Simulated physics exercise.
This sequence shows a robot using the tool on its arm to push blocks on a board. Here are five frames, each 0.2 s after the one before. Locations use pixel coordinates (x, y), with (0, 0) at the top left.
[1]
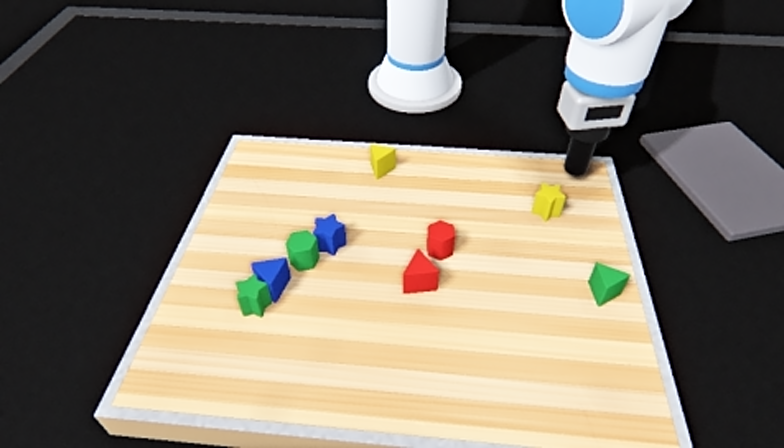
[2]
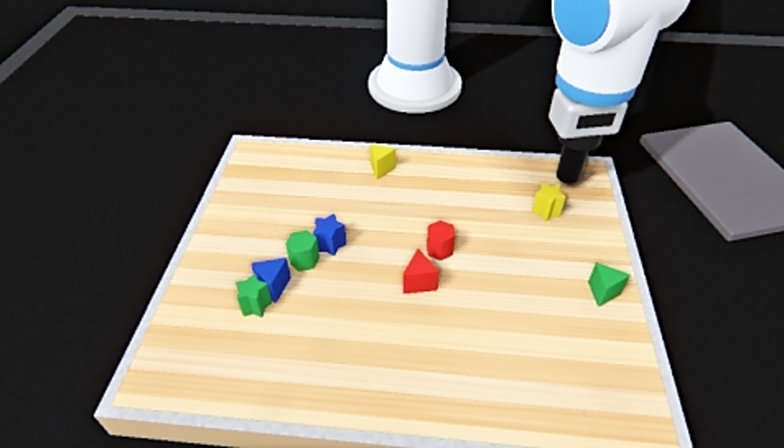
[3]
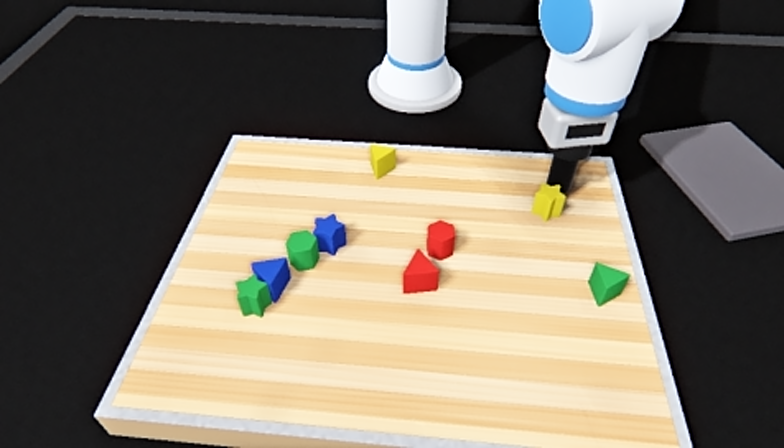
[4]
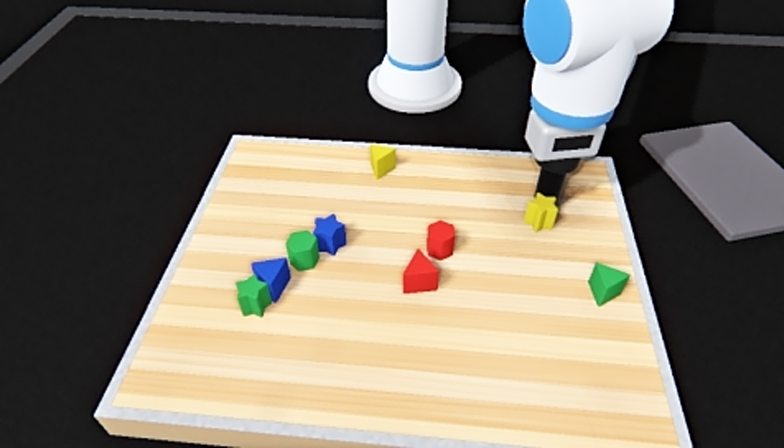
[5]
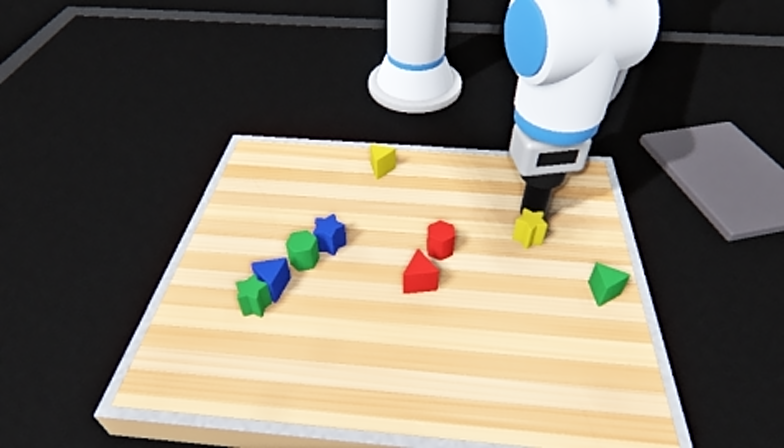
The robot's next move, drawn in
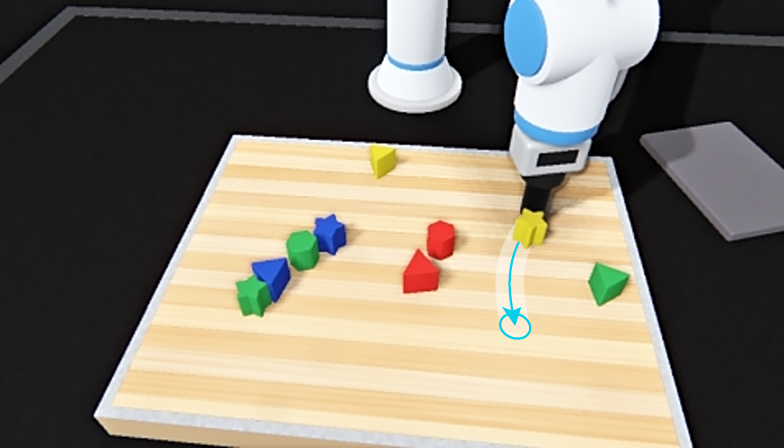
In this clip, a robot arm lowers its dark tool to a yellow star-shaped block near the back right of a wooden board and pushes it a short way forward and left, while the red, blue, green and other yellow blocks stay still.
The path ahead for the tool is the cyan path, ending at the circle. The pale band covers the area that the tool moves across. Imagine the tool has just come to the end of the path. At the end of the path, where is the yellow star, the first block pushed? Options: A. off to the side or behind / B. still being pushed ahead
B: Still being pushed ahead.
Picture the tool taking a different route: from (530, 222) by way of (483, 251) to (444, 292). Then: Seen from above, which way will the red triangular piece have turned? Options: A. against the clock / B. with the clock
Letter B.
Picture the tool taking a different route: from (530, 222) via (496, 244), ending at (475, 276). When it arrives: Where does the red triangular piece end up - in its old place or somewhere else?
That block stays.
The line goes from (530, 222) by way of (515, 251) and (510, 285) to (515, 326).
What follows on the original path. One third of the way, tool at (517, 242); yellow star at (520, 249).
Two thirds of the way, tool at (512, 277); yellow star at (515, 286).
At the end, tool at (517, 318); red hexagonal block unmoved; yellow star at (520, 330).
